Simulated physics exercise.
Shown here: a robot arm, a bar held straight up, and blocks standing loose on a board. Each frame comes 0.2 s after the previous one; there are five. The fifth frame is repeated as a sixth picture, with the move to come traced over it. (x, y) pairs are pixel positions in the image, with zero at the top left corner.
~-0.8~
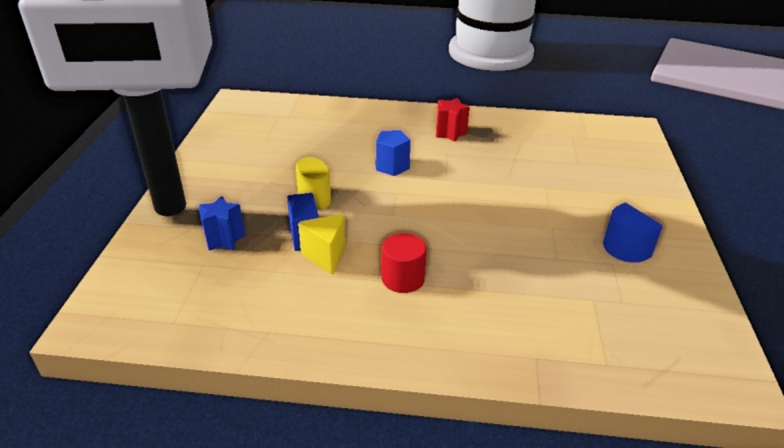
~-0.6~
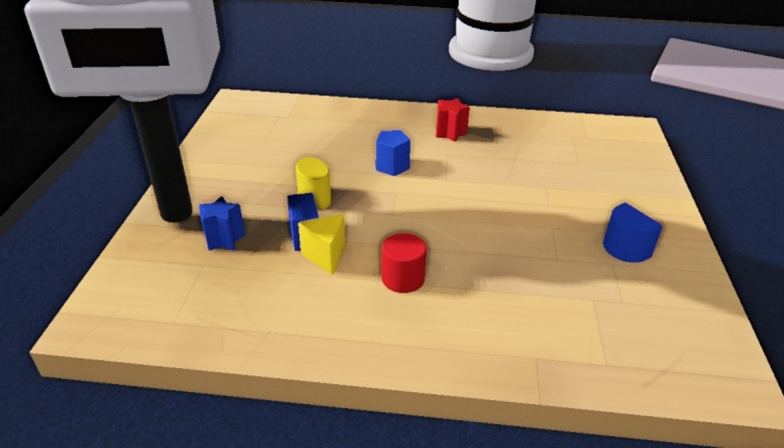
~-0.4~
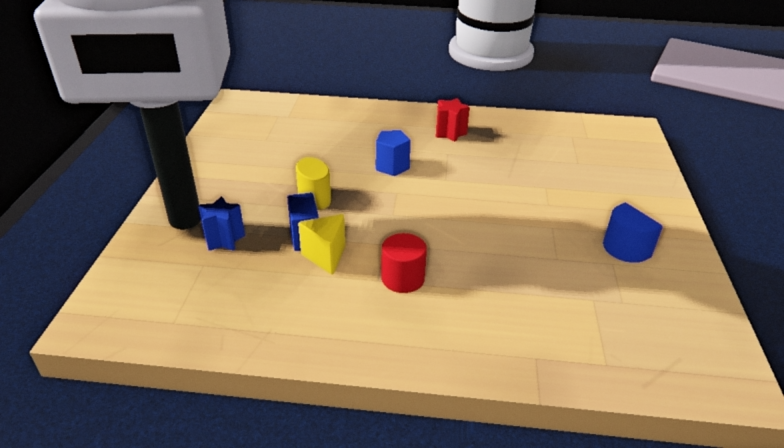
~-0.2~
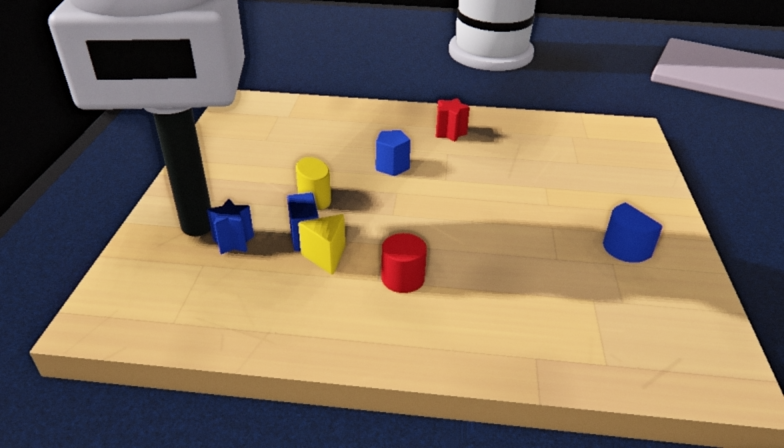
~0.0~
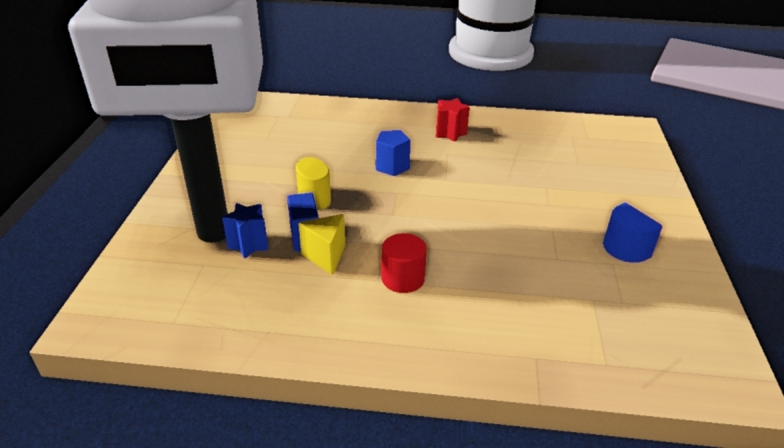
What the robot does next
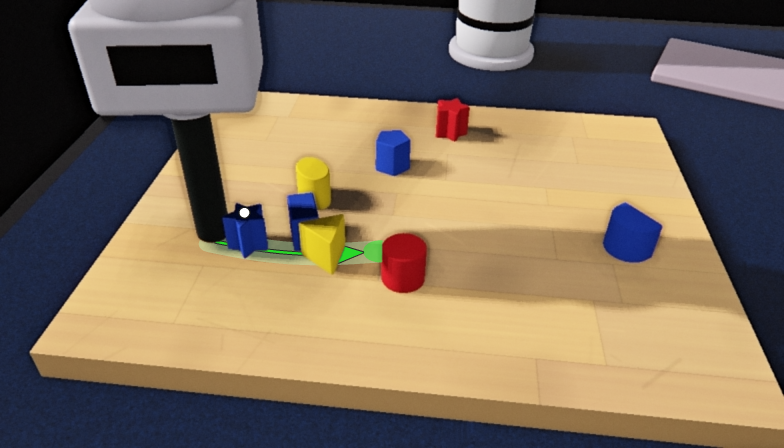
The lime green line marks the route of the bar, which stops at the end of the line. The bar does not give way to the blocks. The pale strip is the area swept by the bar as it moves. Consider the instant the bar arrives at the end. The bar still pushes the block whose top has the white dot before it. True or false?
That is true.
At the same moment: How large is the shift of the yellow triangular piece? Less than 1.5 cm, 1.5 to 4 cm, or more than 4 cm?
Covers over 4 cm.
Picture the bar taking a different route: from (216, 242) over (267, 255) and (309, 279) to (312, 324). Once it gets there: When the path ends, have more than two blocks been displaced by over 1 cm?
Final answer: Yes.
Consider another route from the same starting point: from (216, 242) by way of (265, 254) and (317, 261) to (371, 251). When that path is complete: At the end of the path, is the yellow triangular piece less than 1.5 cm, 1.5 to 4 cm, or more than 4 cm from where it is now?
Result: Over 4 cm.
Path on the board, from (216, 242) over (295, 253) to (380, 251); the dot is on the blue star block.
On the path given first. One third of the way, bar (267, 243); blue star block (296, 220), turned 20° anticlockwise; blue rectangle (318, 203), turned 35° anticlockwise; yellow triangular piece (331, 227).
Two thirds of the way, bar (323, 247); blue star block (354, 223), turned 20° anticlockwise; blue rectangle (329, 200), turned 65° anticlockwise; yellow triangular piece (388, 237), turned 15° clockwise; red circular block (419, 251).
At the end, bar (380, 244); blue star block (408, 211), turned 50° anticlockwise; blue rectangle (329, 200), turned 65° anticlockwise; yellow triangular piece (425, 232), turned 100° clockwise; red circular block (437, 260).
